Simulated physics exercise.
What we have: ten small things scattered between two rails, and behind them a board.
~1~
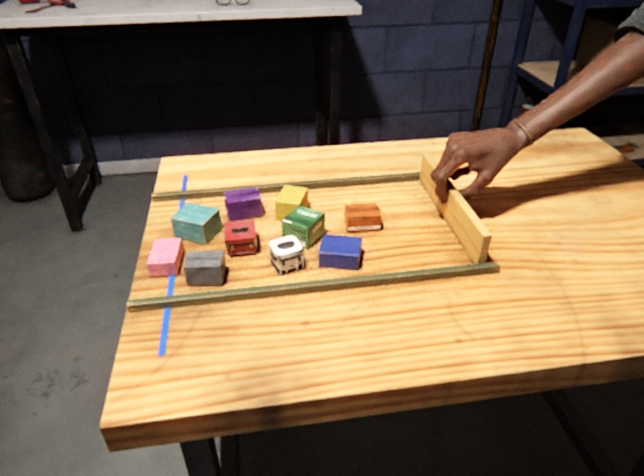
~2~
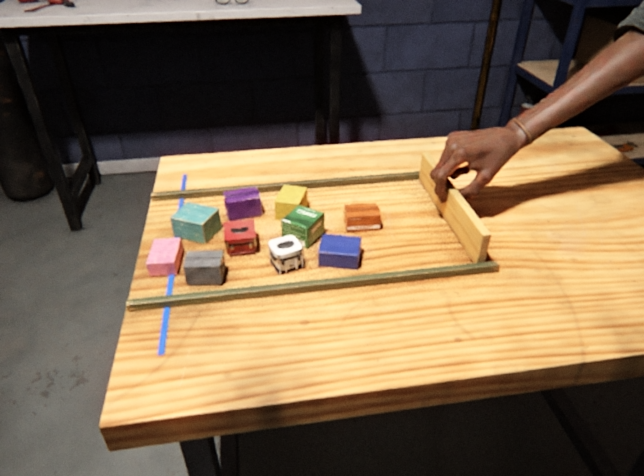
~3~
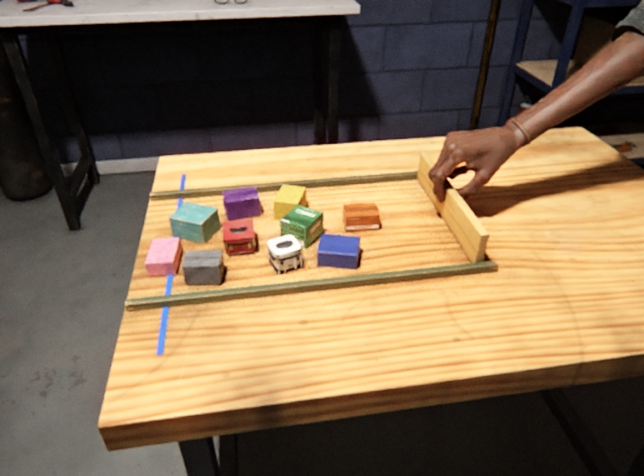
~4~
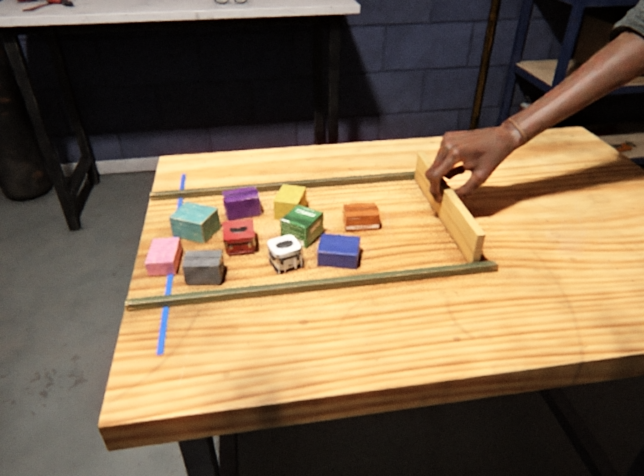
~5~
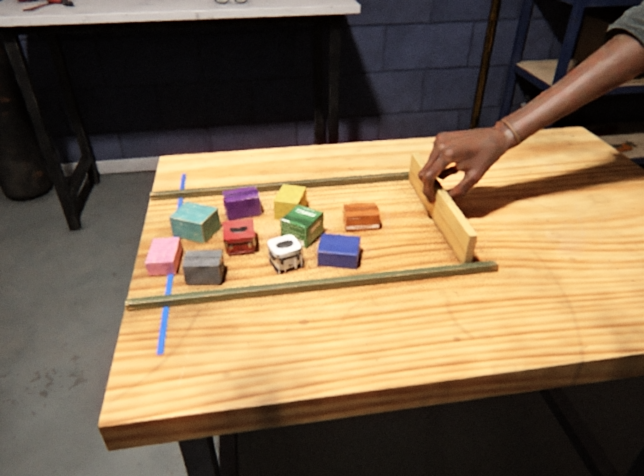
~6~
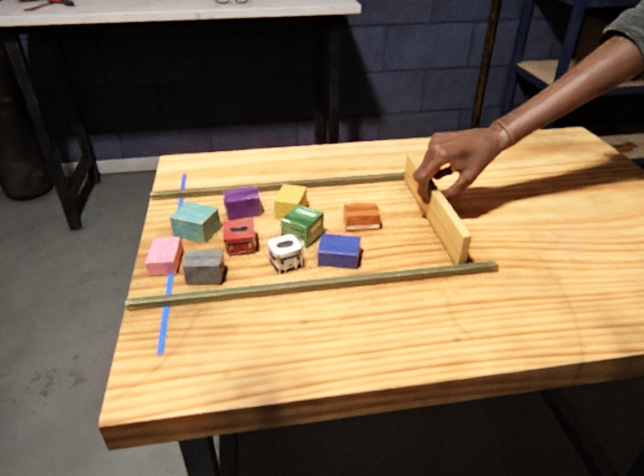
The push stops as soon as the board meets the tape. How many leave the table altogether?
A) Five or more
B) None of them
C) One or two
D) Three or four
Answer: A.
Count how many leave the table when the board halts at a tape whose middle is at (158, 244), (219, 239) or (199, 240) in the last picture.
Try 1: 7; try 2: 2; try 3: 3.
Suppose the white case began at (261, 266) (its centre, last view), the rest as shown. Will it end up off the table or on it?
From that start, the object then does not stay.
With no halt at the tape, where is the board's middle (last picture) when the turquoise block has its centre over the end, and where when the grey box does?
Near (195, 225), then near (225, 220).
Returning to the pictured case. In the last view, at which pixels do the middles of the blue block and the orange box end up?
First (148, 274), then (157, 234).
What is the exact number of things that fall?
Count of fallen: 7.
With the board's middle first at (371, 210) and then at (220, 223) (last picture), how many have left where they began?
The count reaches 1 first and 10 second.
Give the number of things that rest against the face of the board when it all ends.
3 of them.
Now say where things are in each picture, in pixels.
In the first picture, pink block (166, 257); turquoise block (197, 223); grey box (206, 268); board (450, 204); tape (176, 244).
In the second picture, turquoise block (196, 223); white case (286, 255).
In the third picture, grey box (204, 268); green box (302, 226).
In the fourth picture, pink block (164, 256); red case (239, 237).
In the fifth picture, turquoise block (195, 222); purple box (242, 203).
In the sixth picture, pink block (165, 256); turquoise block (196, 222); grey box (204, 267); board (433, 204); tape (175, 242).
Soon after, none off yet; pink block at rest near (165, 256); turquoise block at rest near (196, 222); grey box at rest near (204, 267).
After that, none off yet; pink block displaced a little near (148, 258); turquoise block moving near (190, 222); grey box displaced about its own width near (177, 272).
In the end, the number that fall off is five or more; gone, green box, white case, purple box, red case, grey box, turquoise block and pink block.
